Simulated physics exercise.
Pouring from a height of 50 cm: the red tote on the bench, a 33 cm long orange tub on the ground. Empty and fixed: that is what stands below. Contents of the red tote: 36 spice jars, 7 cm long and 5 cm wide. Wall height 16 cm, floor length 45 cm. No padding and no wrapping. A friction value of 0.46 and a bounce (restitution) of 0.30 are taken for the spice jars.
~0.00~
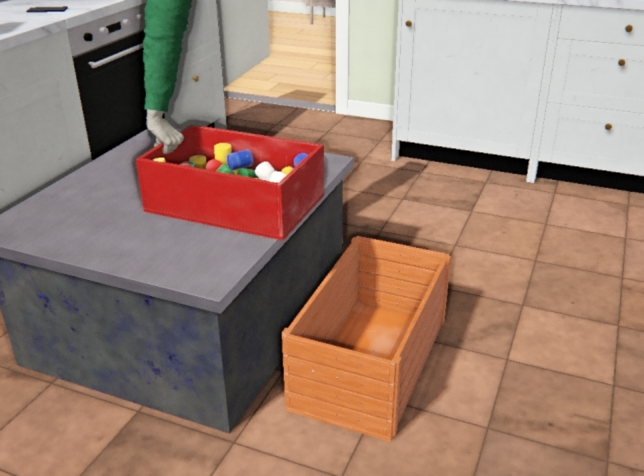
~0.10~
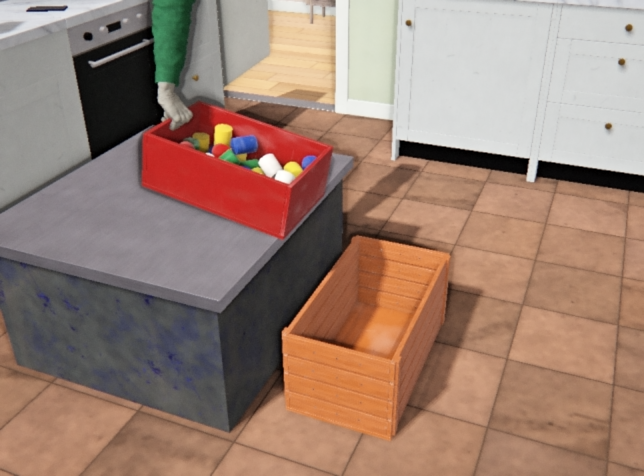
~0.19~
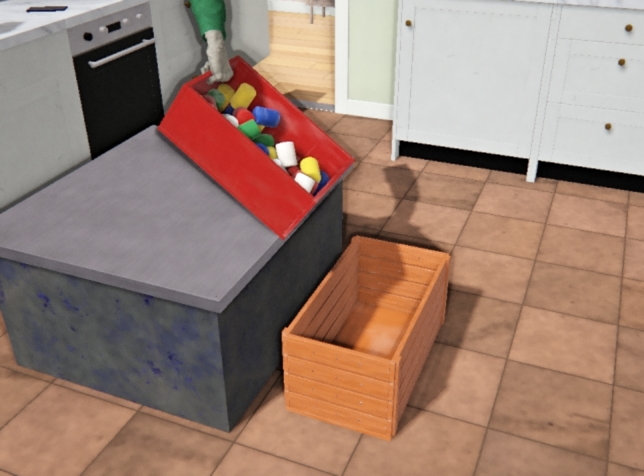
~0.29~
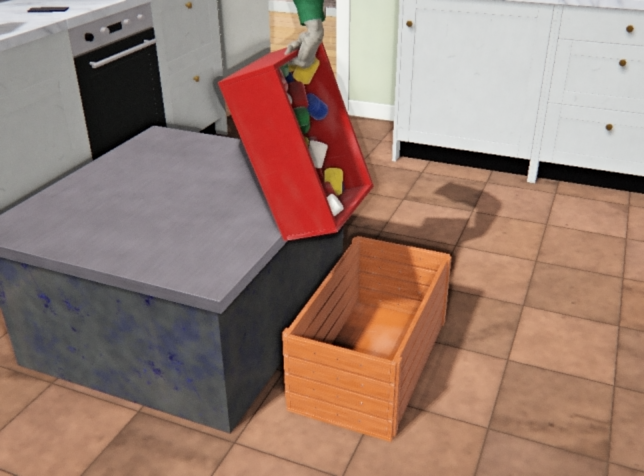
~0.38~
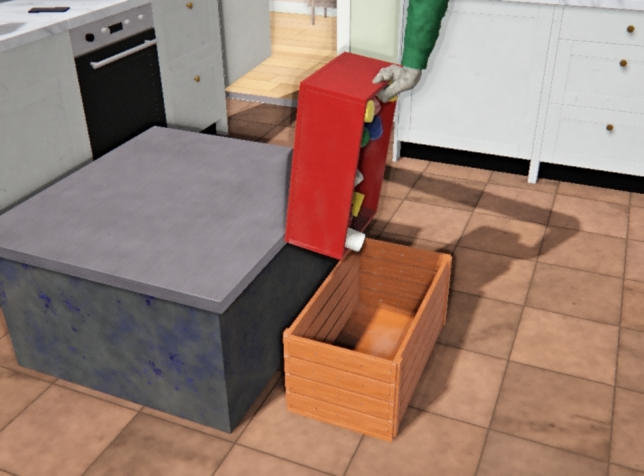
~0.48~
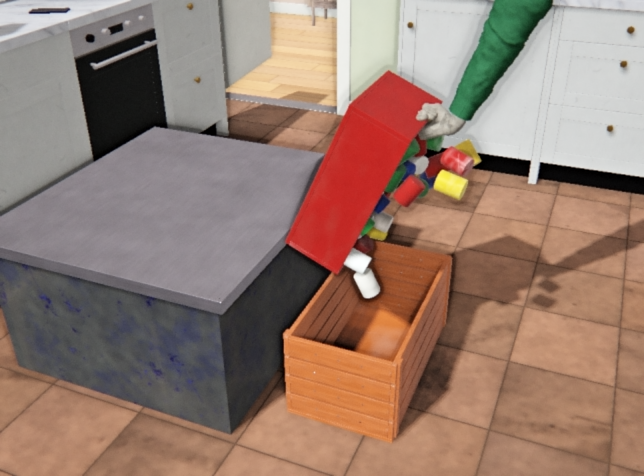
In a kitchen with terracotta floor tiles and pale cabinets, seen from above by a still camera, a dark built-in oven stands at the upper left. A red tote of small colourful jars rests on a grey-topped bench, with an empty orange slatted tub on the floor to its right. A green-sleeved arm tilts the tote rightward over the bench's edge, past upright, and several jars tumble out above the tub.
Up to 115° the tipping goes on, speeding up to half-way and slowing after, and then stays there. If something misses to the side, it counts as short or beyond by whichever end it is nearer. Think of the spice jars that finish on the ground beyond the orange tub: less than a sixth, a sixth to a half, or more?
The majority of the load finishes on the ground beyond the orange tub.
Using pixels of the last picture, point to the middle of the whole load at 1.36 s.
(580, 418).
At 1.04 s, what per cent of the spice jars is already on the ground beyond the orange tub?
Around 65 per cent at that point.
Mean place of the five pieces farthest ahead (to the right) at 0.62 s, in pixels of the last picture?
Near (559, 297).
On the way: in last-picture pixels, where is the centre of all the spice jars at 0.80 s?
The centre sits near (528, 391).
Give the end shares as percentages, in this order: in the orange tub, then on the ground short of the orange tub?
The shares come out near 30 and 0 in a hundred.
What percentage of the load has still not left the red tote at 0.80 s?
Near 5 per cent, give or take.
After 0.62 s, tilt 115°; 3 still in the red tote, 4 in the orange tub and 29 in the air.
After 0.80 s, tilt 115°; 1 still in the red tote, 10 in the orange tub, 20 on the ground beyond the orange tub and 5 in the air.
After 1.04 s, tilt 115°; 1 still in the red tote, 10 in the orange tub, 23 on the ground beyond the orange tub and 2 in the air.
Outcome (at 1.36 s), 11 in the orange tub and 25 on the ground beyond the orange tub. Asked share, 25 of 36, 69 per cent.
